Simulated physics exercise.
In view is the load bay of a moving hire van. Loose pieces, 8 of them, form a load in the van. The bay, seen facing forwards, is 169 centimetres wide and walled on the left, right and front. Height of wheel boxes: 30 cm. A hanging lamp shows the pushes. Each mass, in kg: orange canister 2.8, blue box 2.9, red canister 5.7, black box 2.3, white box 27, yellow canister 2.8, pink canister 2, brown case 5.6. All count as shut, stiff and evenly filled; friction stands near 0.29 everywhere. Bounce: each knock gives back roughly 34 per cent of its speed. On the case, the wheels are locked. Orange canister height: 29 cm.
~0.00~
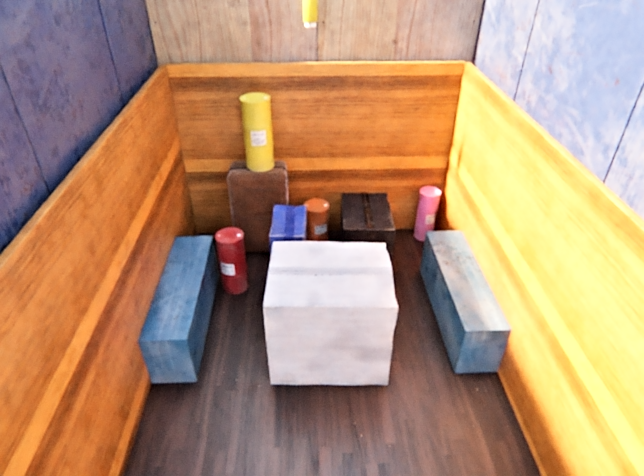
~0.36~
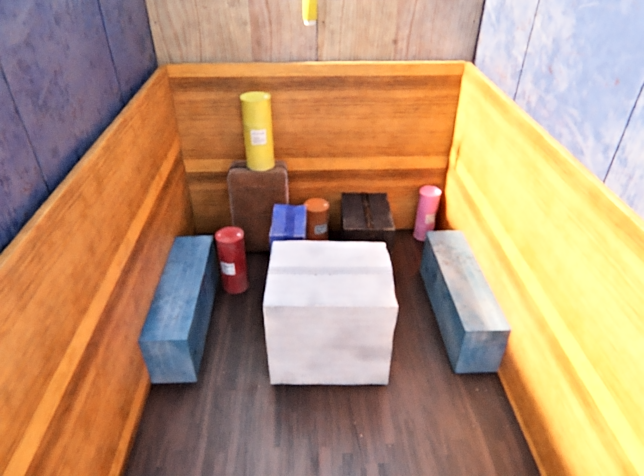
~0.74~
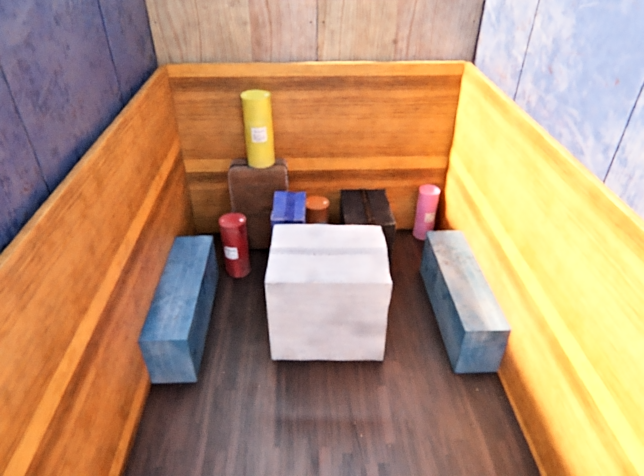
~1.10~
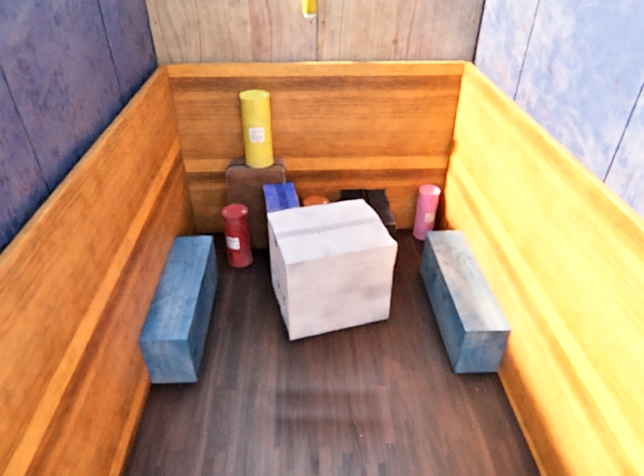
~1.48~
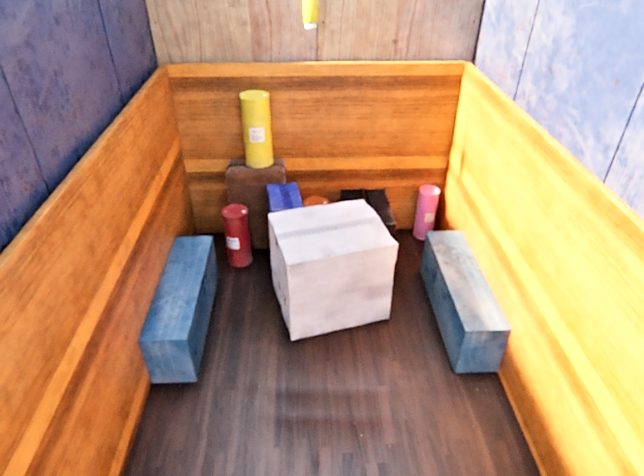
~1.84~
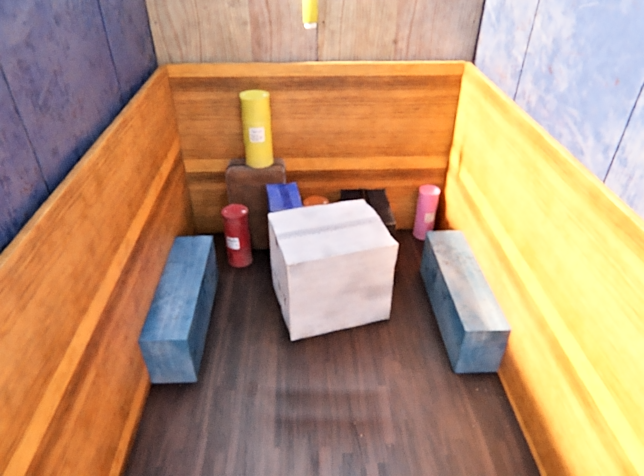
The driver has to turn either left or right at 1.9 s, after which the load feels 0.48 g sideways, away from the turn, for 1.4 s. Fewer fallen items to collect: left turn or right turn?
Hang a right.
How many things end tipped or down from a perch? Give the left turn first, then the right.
Count for left: 1; count for right: 0.
Turning left. At 2.44 s, push 0.48 g right; blue box moved 26 cm near (304, 232); orange canister moved 11 cm near (333, 220); white box moved 37 cm.
After 2.74 s, push 0.48 g right; blue box moved 39 cm near (339, 231); orange canister moved 32 cm near (364, 220); white box moved 45 cm.
After 3.04 s, push 0.48 g right; yellow canister now down from a perch; blue box moved 55 cm near (369, 228); orange canister moved 33 cm near (365, 221).
In the end (3.9 s), down from a perch, yellow canister; not toppled but over 15 cm from the start, orange canister, blue box, red canister, black box, white box and brown case; pink canister under 15 cm from the start. At the end, from the last picture's camera, orange canister near (365, 221), blue box near (379, 227).
Turning right instead, nothing is lost, 0 of 8 in all.
